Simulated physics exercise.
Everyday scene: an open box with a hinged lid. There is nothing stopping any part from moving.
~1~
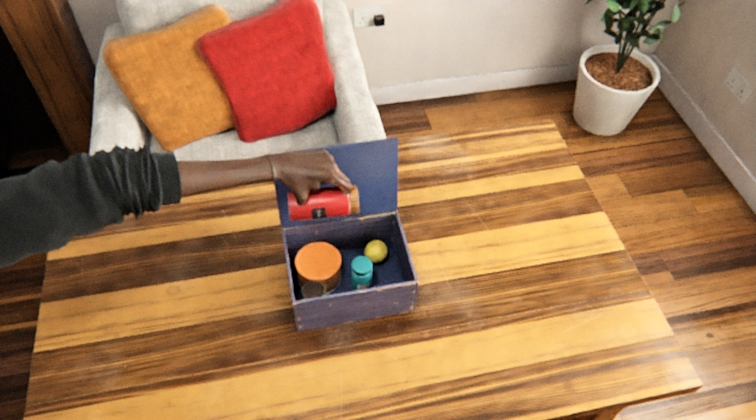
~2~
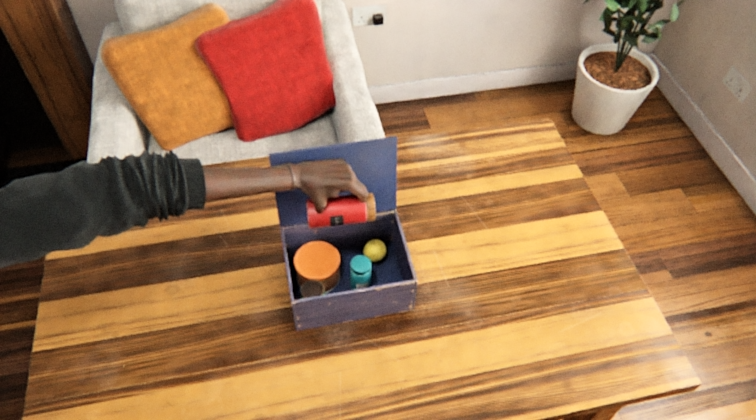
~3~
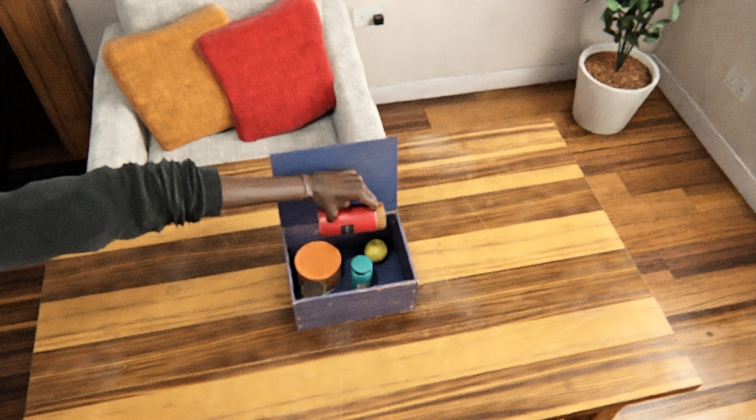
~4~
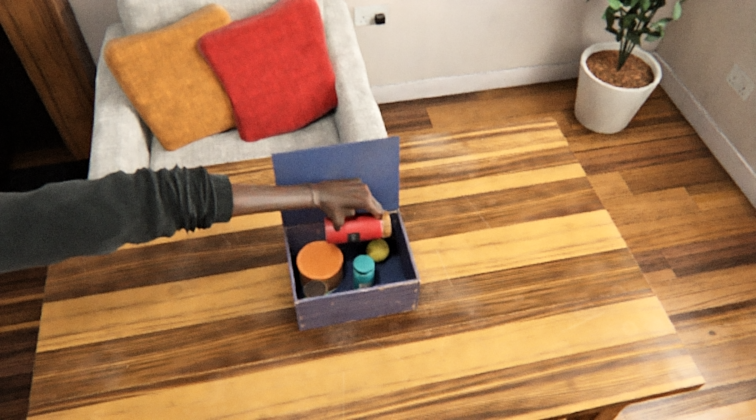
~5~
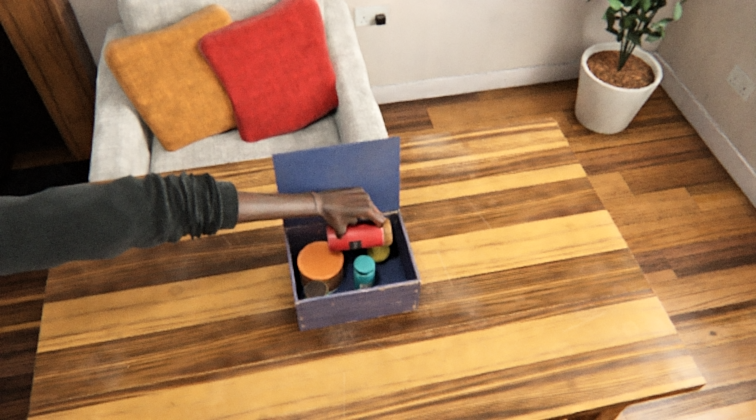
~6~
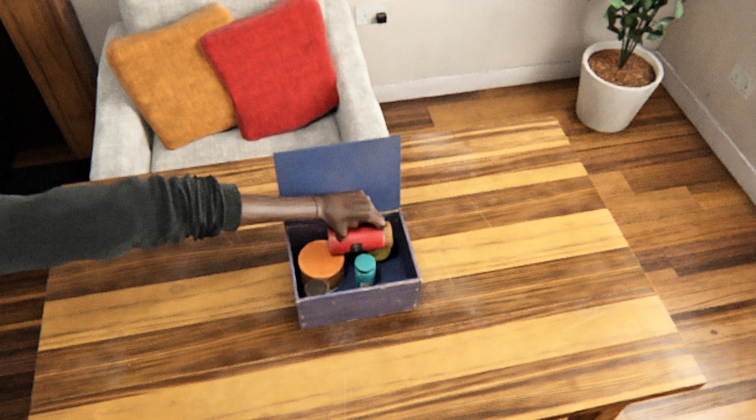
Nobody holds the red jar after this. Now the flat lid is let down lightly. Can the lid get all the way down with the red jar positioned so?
Most likely the lid comes to rest on the rim.
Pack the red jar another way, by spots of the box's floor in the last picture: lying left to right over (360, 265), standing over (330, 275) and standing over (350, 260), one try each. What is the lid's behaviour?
First try: It closes; second try: It is held up; third try: It closes.
Then, 0.60 s past the last view, red jar displaced about its own width near (373, 266); turquoise shaker rocked 31° from its first pose; yellow lemon displaced a little.
Then, 1.50 s past the last view, lid 66° above the rim; red jar displaced about its own width near (372, 268); turquoise shaker rocked 43° from its first pose.
Then, 1.90 s past the last view, lid 22° above the rim; red jar displaced about its own width near (372, 268); turquoise shaker rocked 42° from its first pose.
Finally, lid shut; down or leaning hard in the box, turquoise shaker; moved from the start, red jar; the other 3 still in place. Final places as the last picture's camera would see them, red jar near (372, 267).
